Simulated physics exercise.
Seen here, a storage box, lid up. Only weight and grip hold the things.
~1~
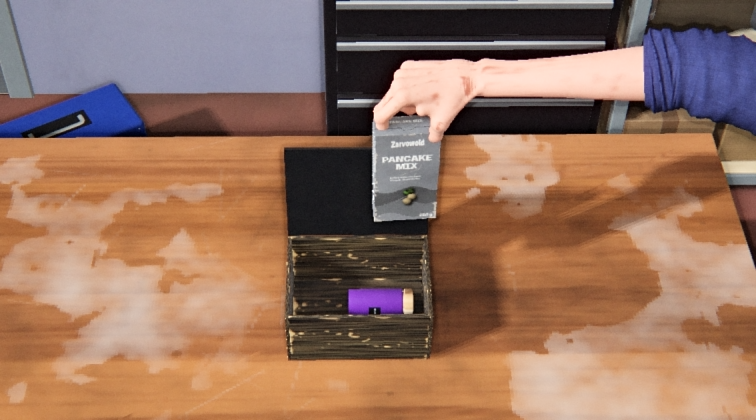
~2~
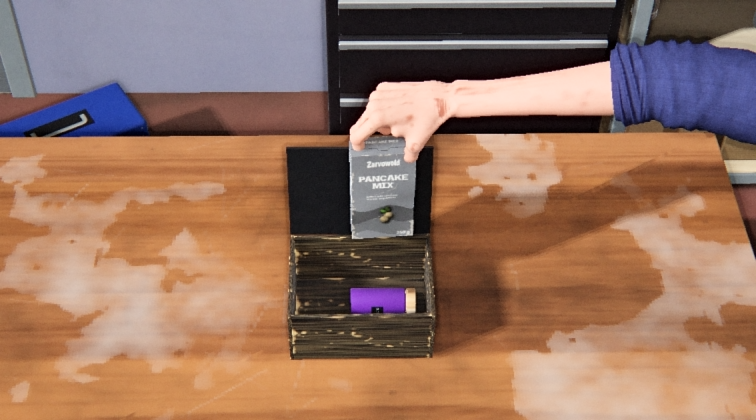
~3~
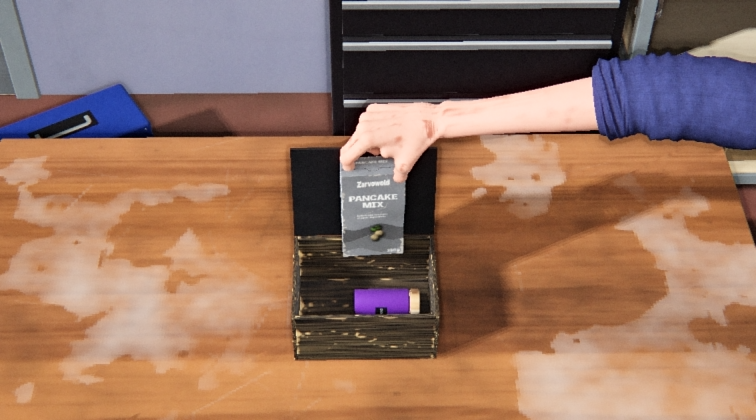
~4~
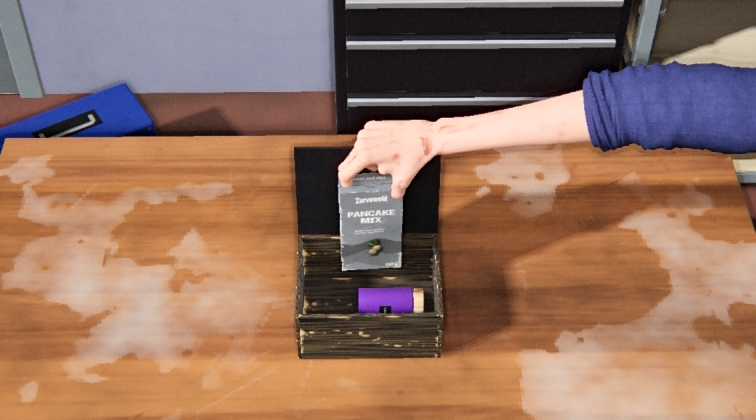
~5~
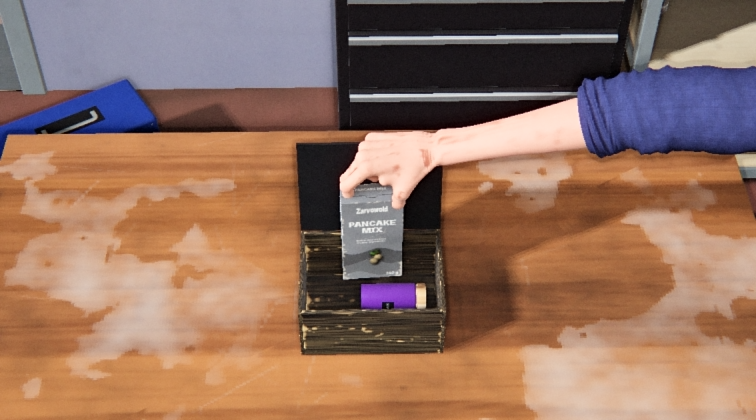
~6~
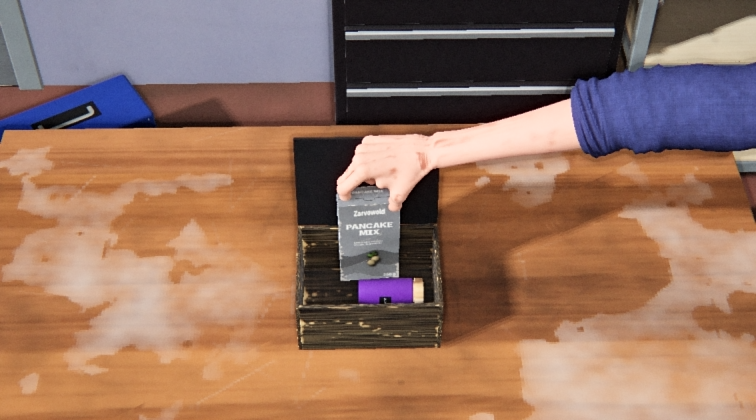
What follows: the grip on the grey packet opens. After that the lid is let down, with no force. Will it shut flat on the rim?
As it turns out, it stays ajar.
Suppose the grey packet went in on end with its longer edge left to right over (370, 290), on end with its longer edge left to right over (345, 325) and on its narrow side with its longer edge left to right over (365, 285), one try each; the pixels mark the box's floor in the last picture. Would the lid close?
First try: It stays ajar; second try: It stays ajar; third try: It sits on the rim.
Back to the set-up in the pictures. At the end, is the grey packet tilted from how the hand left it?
The grey packet ends up tilted.
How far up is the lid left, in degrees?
Some 14° above the rim.
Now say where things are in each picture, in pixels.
Coming down; grey packet (405, 169); purple shaker (381, 302), in the first picture.
Coming down; grey packet (382, 188); purple shaker (383, 301), in the second picture.
Coming down; grey packet (372, 207); purple shaker (387, 302), in the third picture.
Coming down; grey packet (371, 223); purple shaker (391, 301), in the fourth picture.
Coming down; grey packet (372, 232); purple shaker (393, 297), in the fifth picture.
In place under the hand; grey packet (369, 234); purple shaker (391, 291), in the sixth picture.
Then, 1.20 s on from there, lid starting down; grey packet turned 26° from how it was put near (369, 245); purple shaker shifted about its own width.
Then, 2.00 s on from there, lid 53° above the rim; grey packet turned 3° from how it was put near (369, 263); purple shaker shifted about its own width.
Then, 2.40 s on from there, lid 24° above the rim; grey packet turned 64° from how it was put near (369, 282); purple shaker shifted a little.
Then, 3.50 s on from there, lid 15° above the rim; grey packet turned 52° from how it was put near (367, 280); purple shaker shifted about its own width.
In the end, lid 15° above the rim; toppled in the box, grey packet; moved from the start, purple shaker. At the end, from the last picture's camera, grey packet near (367, 280).
